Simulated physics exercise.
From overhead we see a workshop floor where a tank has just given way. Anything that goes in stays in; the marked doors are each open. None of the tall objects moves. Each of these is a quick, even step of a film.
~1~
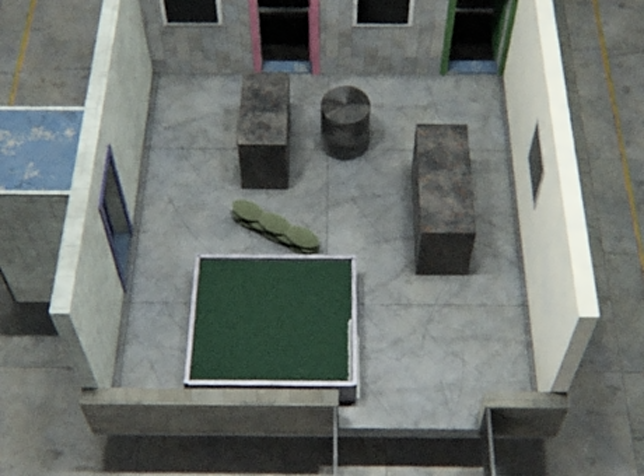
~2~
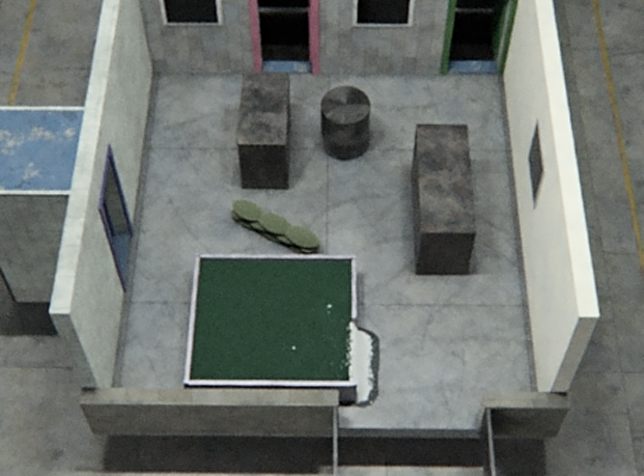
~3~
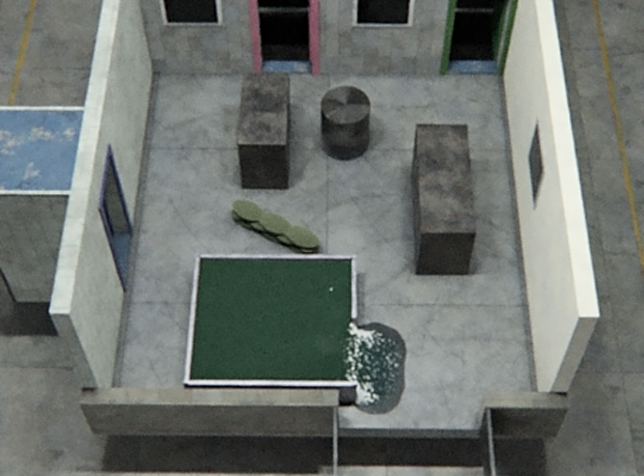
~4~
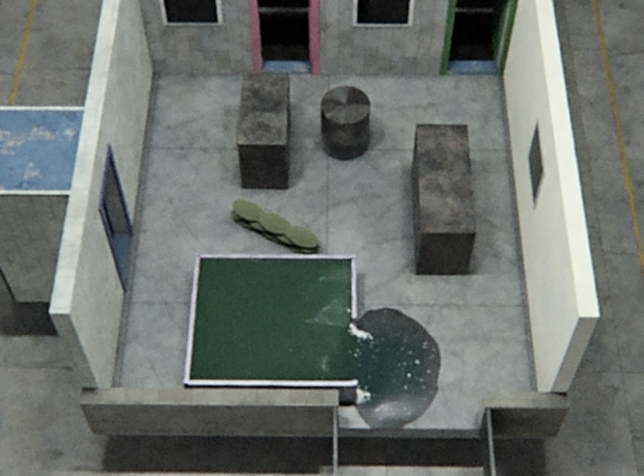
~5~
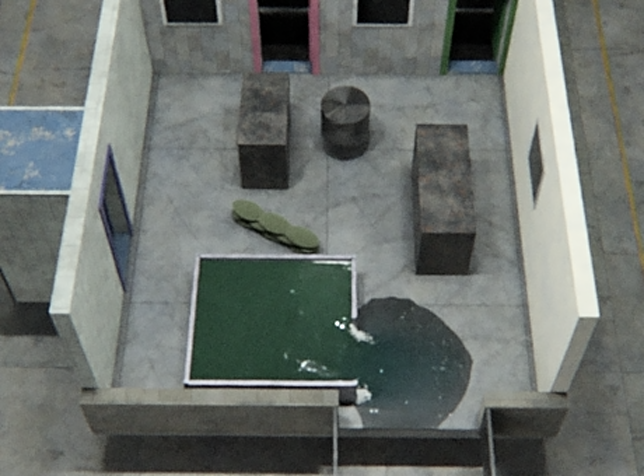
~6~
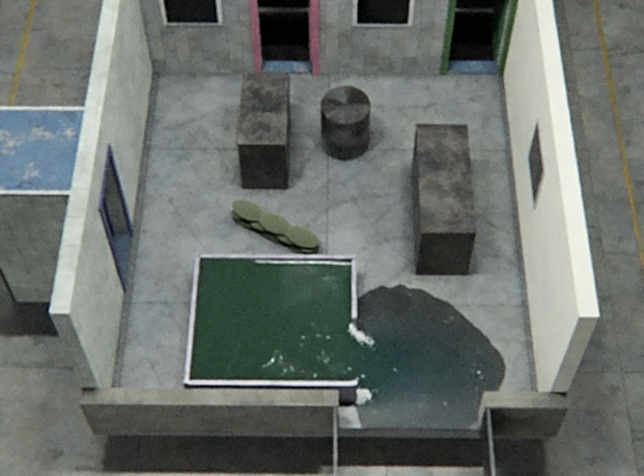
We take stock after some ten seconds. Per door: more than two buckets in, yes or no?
Pink door no, green door yes, blue door no.
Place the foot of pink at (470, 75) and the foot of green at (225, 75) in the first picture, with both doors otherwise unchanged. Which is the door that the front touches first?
It's the pink one.
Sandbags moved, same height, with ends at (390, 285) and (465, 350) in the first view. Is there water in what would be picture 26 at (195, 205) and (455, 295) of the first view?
In order, I'd expect high and dry and then soaked.
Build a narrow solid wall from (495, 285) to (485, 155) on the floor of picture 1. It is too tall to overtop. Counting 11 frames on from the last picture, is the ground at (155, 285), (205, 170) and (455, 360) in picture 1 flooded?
Lab note - point 1: Parched; point 2: Parched; point 3: Inundated.
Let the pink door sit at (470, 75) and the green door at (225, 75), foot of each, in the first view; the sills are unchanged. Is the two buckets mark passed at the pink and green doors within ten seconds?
Pink door exceeds the limit; green door stays within it.
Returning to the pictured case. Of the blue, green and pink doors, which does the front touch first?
The door marked green.
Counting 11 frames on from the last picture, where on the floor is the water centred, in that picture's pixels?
Near (332, 341) in the last view.
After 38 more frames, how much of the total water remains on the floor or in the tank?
About 78 %.
A moment on, water covers 15 % of the floor; the pink door not reached, the green door not reached, the blue door not reached.
Next, water covers 20 % of the floor; the pink door not reached, the green door not reached, the blue door not reached.
Then, water covers 25 % of the floor; the pink door not reached, the green door not reached, the blue door not reached.
Later, water covers 40 % of the floor; the pink door not reached, the green door over two buckets in, the blue door not reached.
In the end, water covers 65 % of the floor; the pink door wet at the sill, nothing in, the green door far over two buckets in, the blue door not reached.
